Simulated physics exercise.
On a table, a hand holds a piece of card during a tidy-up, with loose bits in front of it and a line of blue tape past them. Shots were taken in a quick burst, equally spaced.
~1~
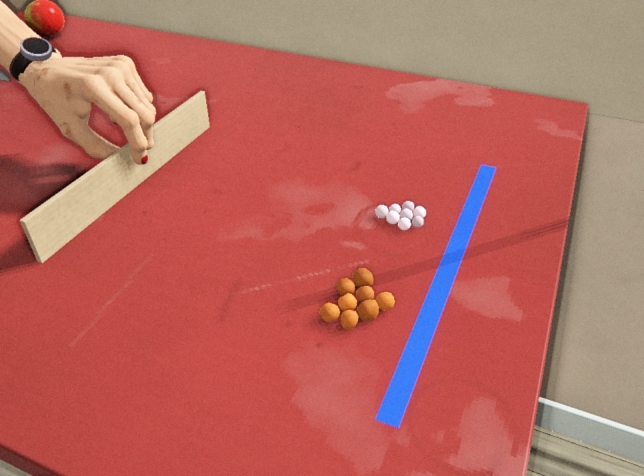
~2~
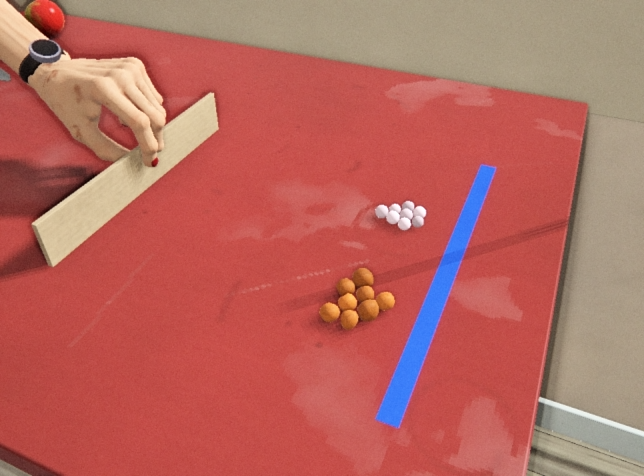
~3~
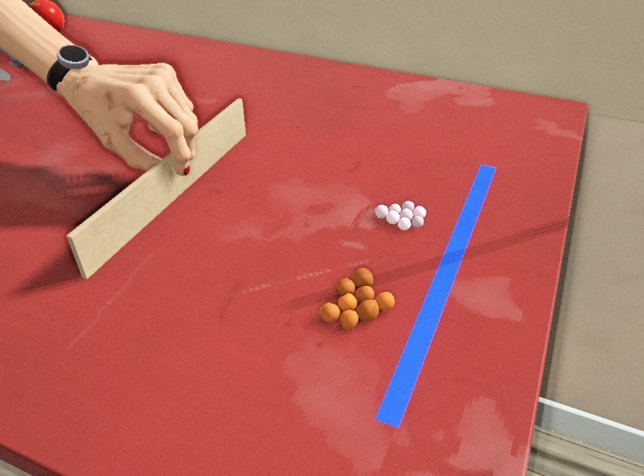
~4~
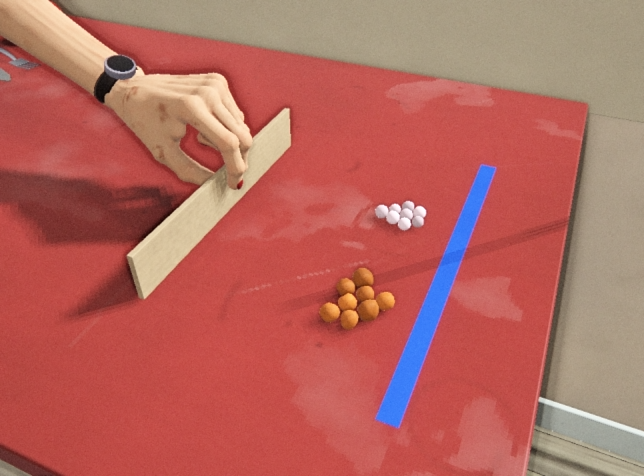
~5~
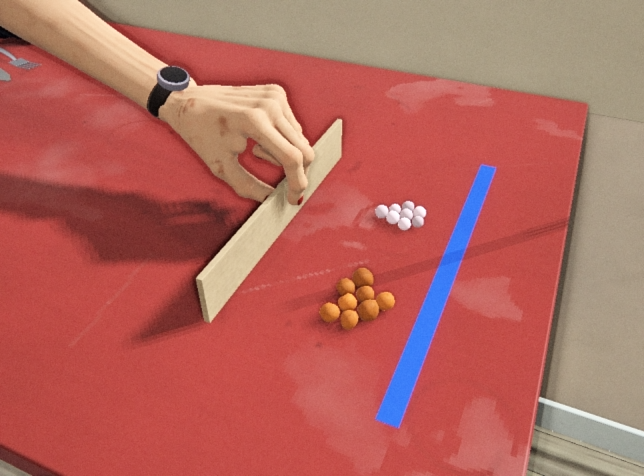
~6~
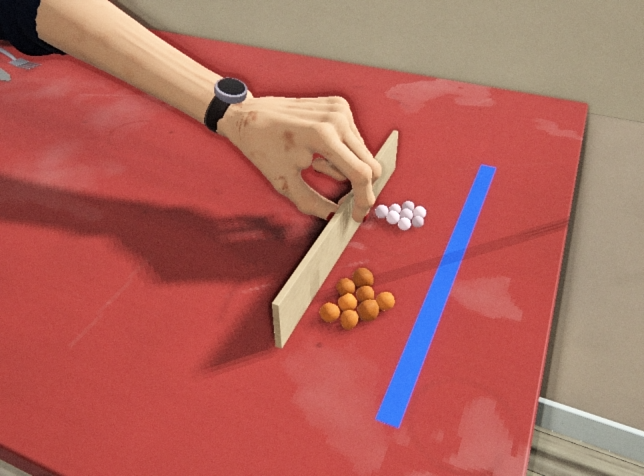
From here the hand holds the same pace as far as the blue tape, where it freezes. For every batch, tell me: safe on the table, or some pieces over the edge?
Result: Nearer batch: Spillage. Farther batch: Spillage.
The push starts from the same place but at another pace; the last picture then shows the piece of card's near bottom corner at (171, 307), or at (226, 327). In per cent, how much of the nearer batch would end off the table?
It comes out at around 100 per cent for the first one and around 100 per cent for the other.
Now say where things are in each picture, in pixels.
Piece of card near (47, 229), at rest; blue tape near (485, 175), about a palm's width from the edge; edge at (556, 300); nearer batch near (348, 303), a few coated peanuts; farther batch near (406, 215), a few sugar pearls, in the first picture.
Piece of card near (58, 232); farther batch near (406, 215), in the second picture.
Piece of card near (92, 244); nearer batch near (348, 303), in the third picture.
Piece of card near (150, 263); farther batch near (406, 215), in the fourth picture.
Piece of card near (216, 285); nearer batch near (348, 303), in the fifth picture.
Piece of card near (288, 308); blue tape near (485, 175); edge at (556, 300); nearer batch near (348, 303); farther batch near (406, 215), in the sixth picture.
Then, 0.06 s on from there, piece of card still moving, near (421, 219); nearer batch all on the table, its front near (460, 325); farther batch all on the table, its front near (461, 261).
Then, 0.15 s on from there, piece of card stopped at the blue tape; nearer batch all on the table, its front near (622, 383); farther batch all on the table, its front near (571, 336).
Then, 0.43 s on from there, piece of card stopped at the blue tape; nearer batch the whole lot over the edge; farther batch the whole lot over the edge.
In the end, piece of card stopped at the blue tape; nearer batch the whole lot over the edge; farther batch the whole lot over the edge.
